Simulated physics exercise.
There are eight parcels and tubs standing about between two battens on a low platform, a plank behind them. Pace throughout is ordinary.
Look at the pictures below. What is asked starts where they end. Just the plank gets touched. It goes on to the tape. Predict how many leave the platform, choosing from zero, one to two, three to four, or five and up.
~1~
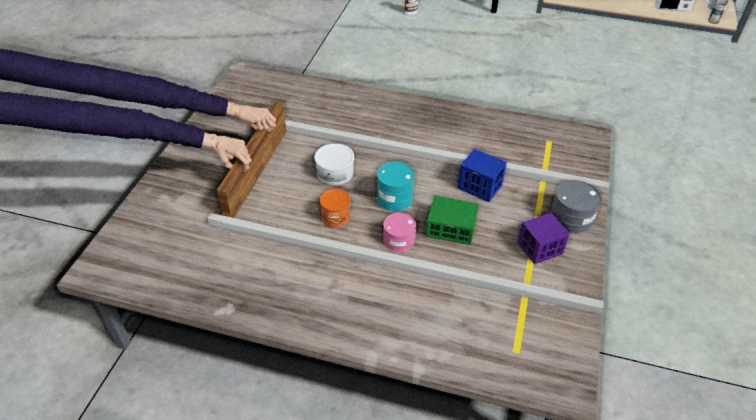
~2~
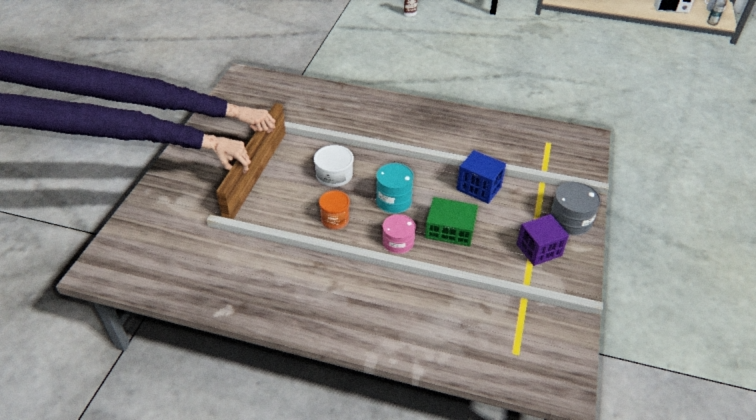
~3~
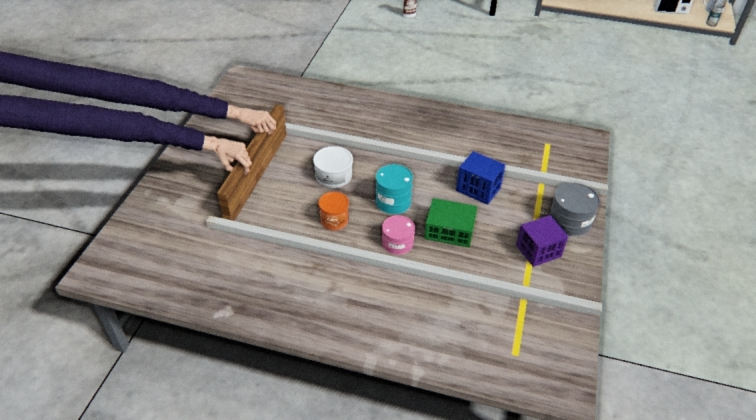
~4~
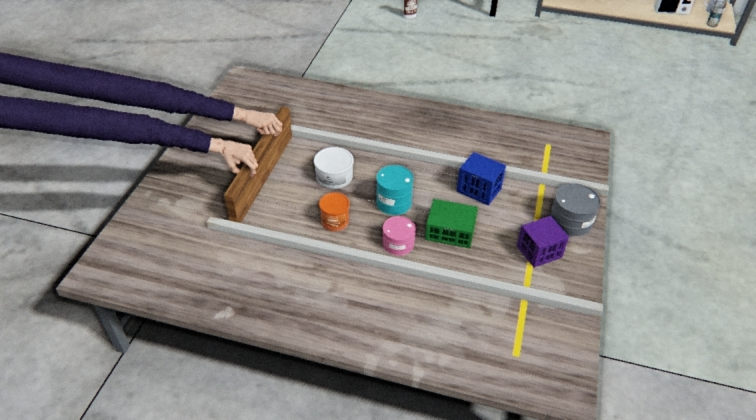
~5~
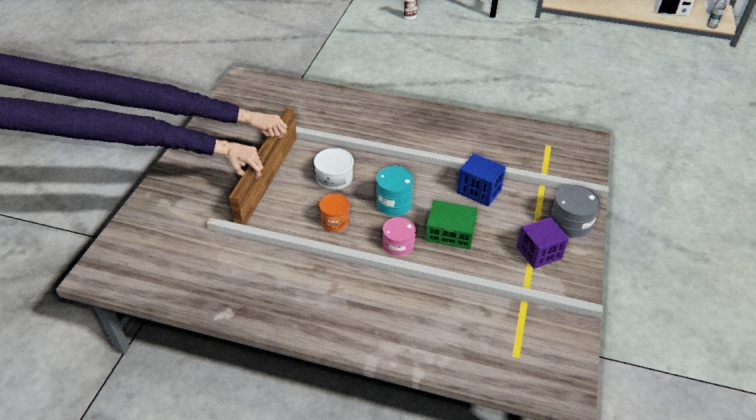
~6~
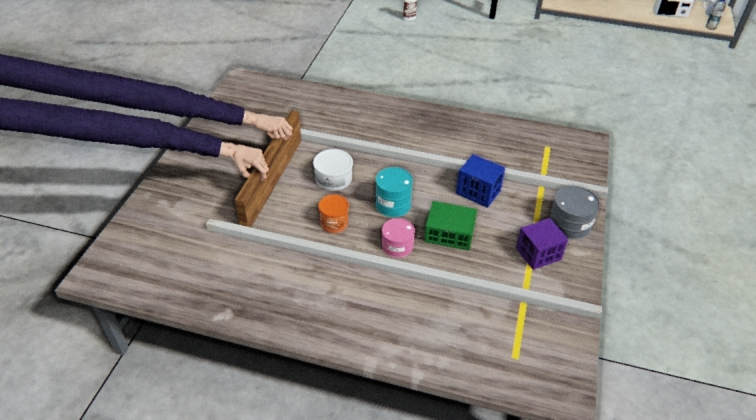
I foresee one or two drops here.
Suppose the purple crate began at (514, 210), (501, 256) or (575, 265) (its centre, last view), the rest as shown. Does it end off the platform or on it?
At the three spots, the purple crate keeps its place, tips over and tips over.
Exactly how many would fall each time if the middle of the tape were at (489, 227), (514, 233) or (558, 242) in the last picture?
Counts per try, in order: 0 / 0 / 4.
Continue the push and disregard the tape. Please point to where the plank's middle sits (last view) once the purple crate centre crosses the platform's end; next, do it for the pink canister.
(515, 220) and (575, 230), more or less.
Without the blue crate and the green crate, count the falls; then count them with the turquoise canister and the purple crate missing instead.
First 0, then 0.
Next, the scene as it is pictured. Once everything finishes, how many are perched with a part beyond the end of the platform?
Overhanging ones - 2.
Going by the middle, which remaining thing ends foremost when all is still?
Foremost, the green crate.
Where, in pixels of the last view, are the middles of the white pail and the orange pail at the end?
Final pixels, roughly: (559, 211) for the first, (547, 258) for the other.
Soon after, none off yet; grey canister at rest near (574, 212); purple crate at rest near (541, 244); blue crate at rest near (480, 181).
After that, none off yet; grey canister at rest near (574, 212); purple crate at rest near (541, 244); blue crate displaced about its own width near (502, 180).
In the end, the number that fall off is one or two; gone, purple crate and grey canister.
